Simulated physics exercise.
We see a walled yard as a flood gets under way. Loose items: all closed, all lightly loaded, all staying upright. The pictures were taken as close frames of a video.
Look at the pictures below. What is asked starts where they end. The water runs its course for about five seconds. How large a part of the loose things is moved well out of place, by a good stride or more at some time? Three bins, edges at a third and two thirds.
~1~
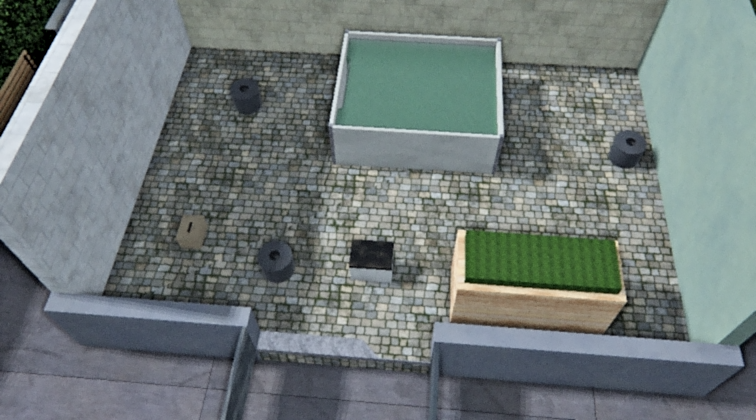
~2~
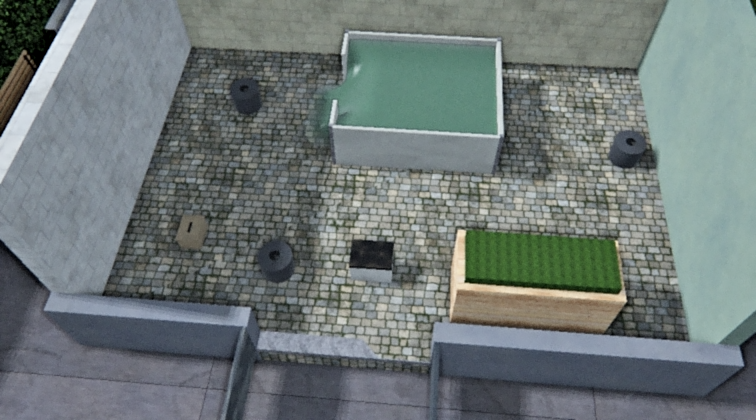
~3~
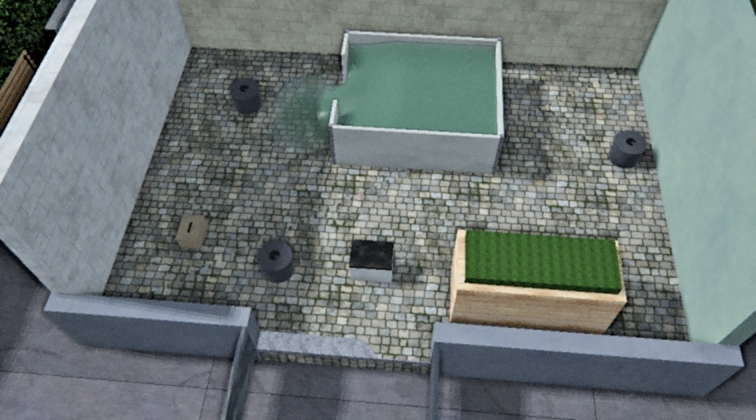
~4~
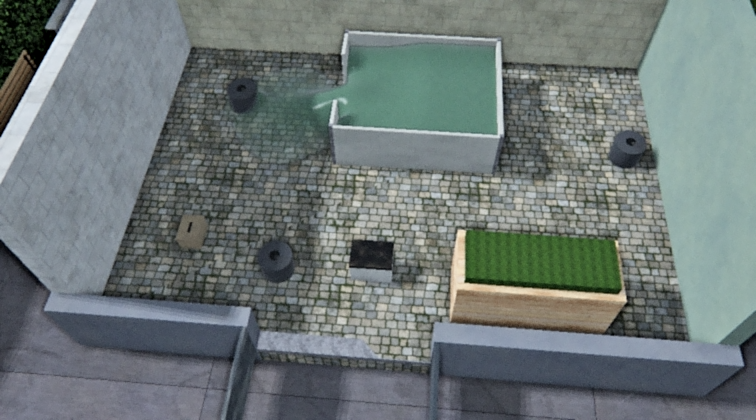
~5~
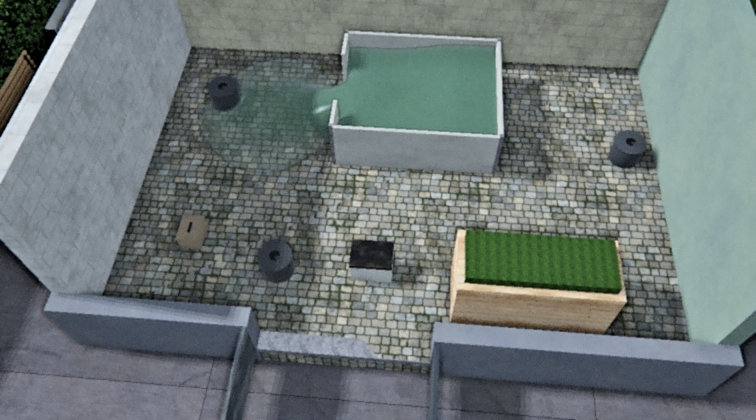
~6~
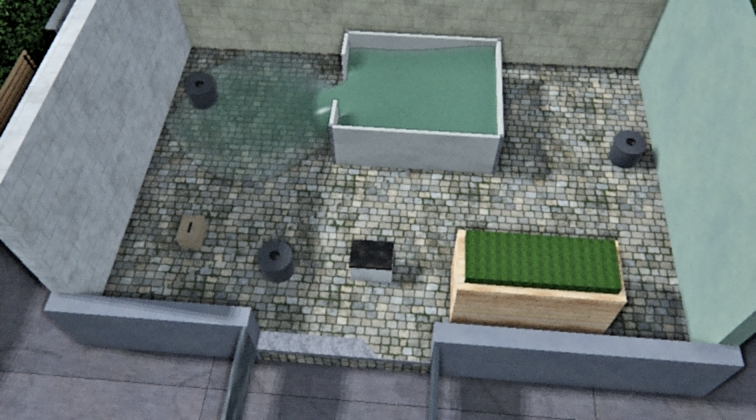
Two thirds upward.
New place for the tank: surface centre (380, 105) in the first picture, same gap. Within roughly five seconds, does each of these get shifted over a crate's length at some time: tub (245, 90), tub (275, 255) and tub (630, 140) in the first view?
In order: Went well off, went well off, remained close by.
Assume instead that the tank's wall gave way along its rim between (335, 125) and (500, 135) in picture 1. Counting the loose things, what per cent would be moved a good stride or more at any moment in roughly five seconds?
60 percent, give or take.
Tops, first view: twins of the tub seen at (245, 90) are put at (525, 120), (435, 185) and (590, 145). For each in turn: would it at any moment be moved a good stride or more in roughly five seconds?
In order: Hardly budges, hardly budges, then hardly budges.
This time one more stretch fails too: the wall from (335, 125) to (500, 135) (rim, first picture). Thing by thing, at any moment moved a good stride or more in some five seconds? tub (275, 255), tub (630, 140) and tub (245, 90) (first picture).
Object by object: Displaced that much, displaced that much, less than that.
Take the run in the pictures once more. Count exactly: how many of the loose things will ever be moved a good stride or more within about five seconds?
You get 4.
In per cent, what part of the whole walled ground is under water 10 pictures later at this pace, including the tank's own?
Around 40 percent.
A moment on, 1 of 5 are well off their spots; 1 afloat.
Next, 1 of 5 are well off their spots; 1 afloat.
Later, 2 of 5 are well off their spots; 2 afloat.
In the end, 4 of 5 are well off their spots, and 4 have been at some point; 1 afloat.
